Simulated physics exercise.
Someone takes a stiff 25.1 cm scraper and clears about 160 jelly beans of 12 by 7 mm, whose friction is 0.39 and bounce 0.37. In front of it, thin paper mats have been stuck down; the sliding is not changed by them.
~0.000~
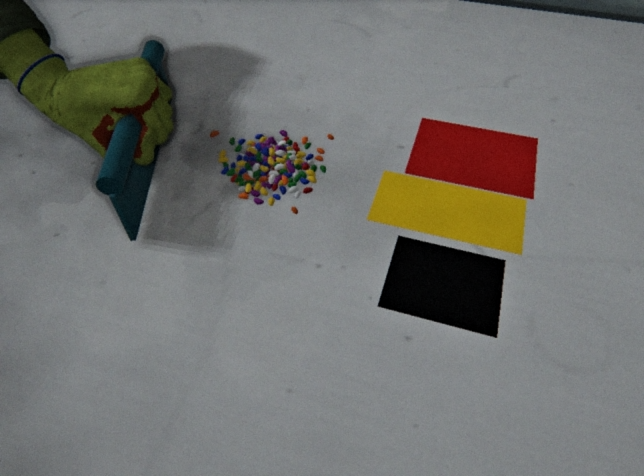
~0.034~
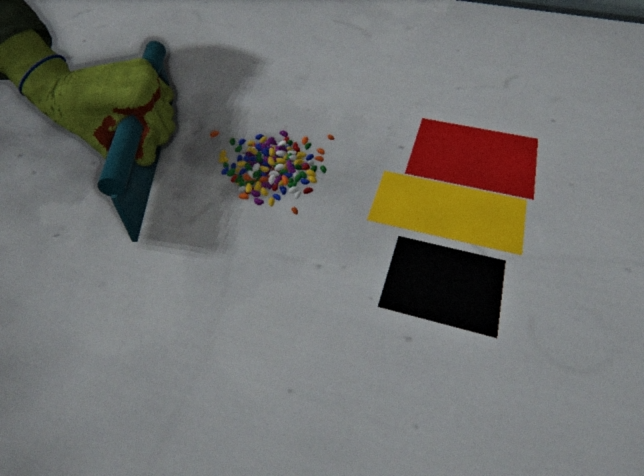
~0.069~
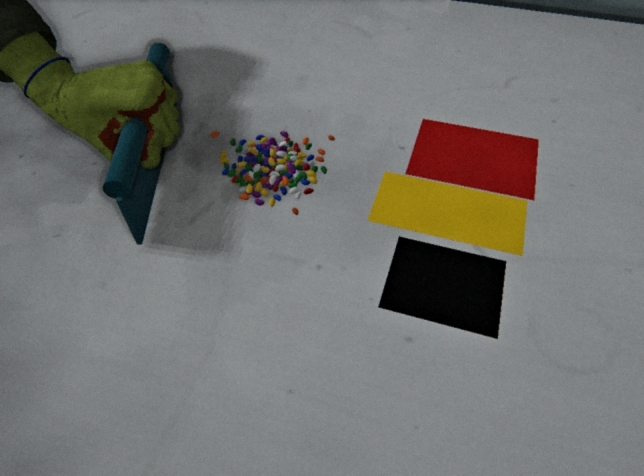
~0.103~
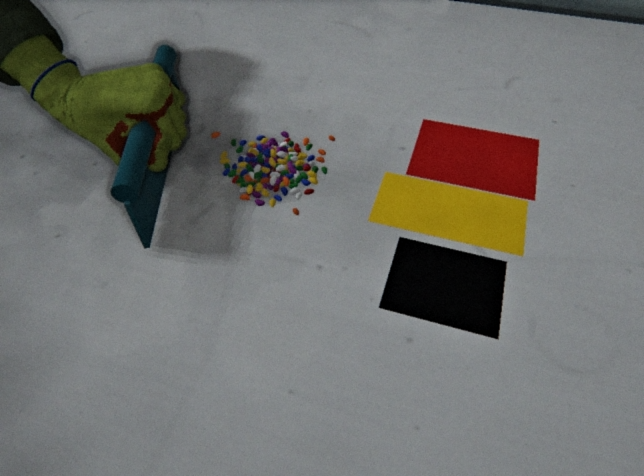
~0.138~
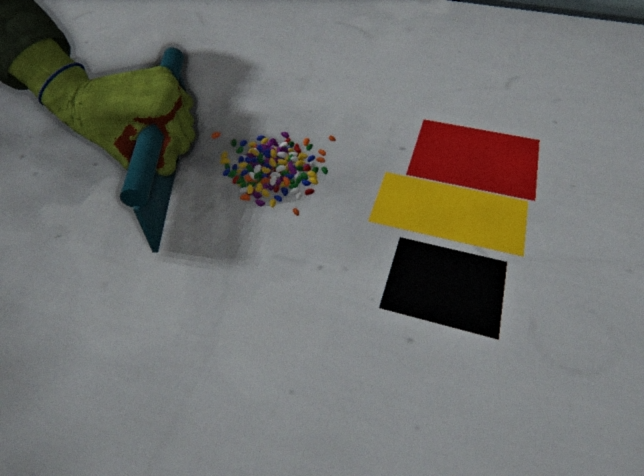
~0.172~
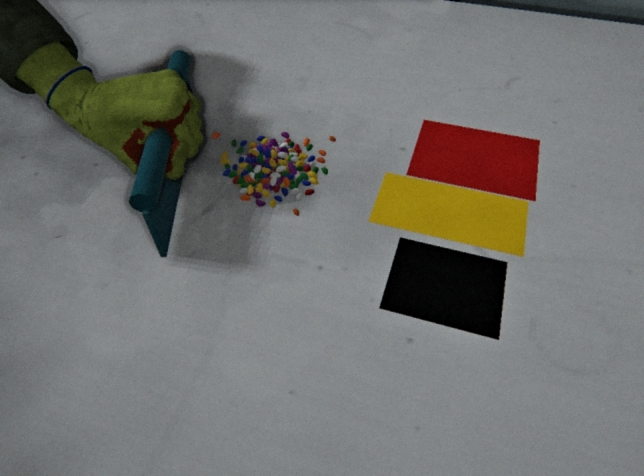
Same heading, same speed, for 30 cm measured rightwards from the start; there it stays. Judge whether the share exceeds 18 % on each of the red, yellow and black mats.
Red mat: Does not. Yellow mat: Exceeds it. Black mat: Does not.
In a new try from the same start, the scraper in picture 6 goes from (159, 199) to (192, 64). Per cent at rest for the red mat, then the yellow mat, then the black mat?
Final: Red mat = 75%, yellow mat = 5%, black mat = 0%.
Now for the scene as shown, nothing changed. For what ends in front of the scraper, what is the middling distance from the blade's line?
I'd say close to 3 cm ahead of the line.
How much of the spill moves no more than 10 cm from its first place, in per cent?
Near 25 in a hundred.
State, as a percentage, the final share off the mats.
My estimate is close to 50 per cent.
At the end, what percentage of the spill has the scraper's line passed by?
I'd put it close to 25 per cent.
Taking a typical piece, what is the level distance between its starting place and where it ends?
It works out at about 16 centimetres.
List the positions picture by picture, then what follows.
Scraper from (117, 203) to (159, 65); moved 0.0 cm; 0 pieces shifted; middle of the spill at (275, 159); black mat at (444, 283); yellow mat at (448, 210); red mat at (473, 155), in the first frame.
Scraper from (119, 204) to (161, 65); moved 0.2 cm; 0 pieces shifted; middle of the spill at (275, 159), in the second frame.
Scraper from (124, 206) to (165, 67); moved 0.8 cm; 0 pieces shifted; middle of the spill at (276, 160), in the third frame.
Scraper from (132, 210) to (171, 69); moved 1.7 cm; 0 pieces shifted; middle of the spill at (276, 160), in the fourth frame.
Scraper from (141, 215) to (178, 72); moved 2.8 cm; 0 pieces shifted; middle of the spill at (276, 160), in the fifth frame.
Scraper from (149, 219) to (185, 75); moved 3.9 cm; 0 pieces shifted; middle of the spill at (277, 161); black mat at (445, 285); yellow mat at (449, 212); red mat at (475, 157). Its speed is about 0.32 m/s, heading 12 degrees towards the viewer, in the sixth frame.
Then, at 0.55 s, scraper 16 cm from its start, spill 11 cm wide; off the mats 100 %.
After 0.92 s, scraper 28 cm from its start, spill 14 cm wide; yellow mat 30 %, off the mats 70 %.
Then, at 1.25 s, scraper 30 cm from its start, spill 15 cm wide; black mat 10 %, yellow mat 40 %, red mat 5 %, off the mats 45 %.
At rest (2.3 s), black mat 5 %, yellow mat 40 %, red mat 5 %, off the mats 50 %.
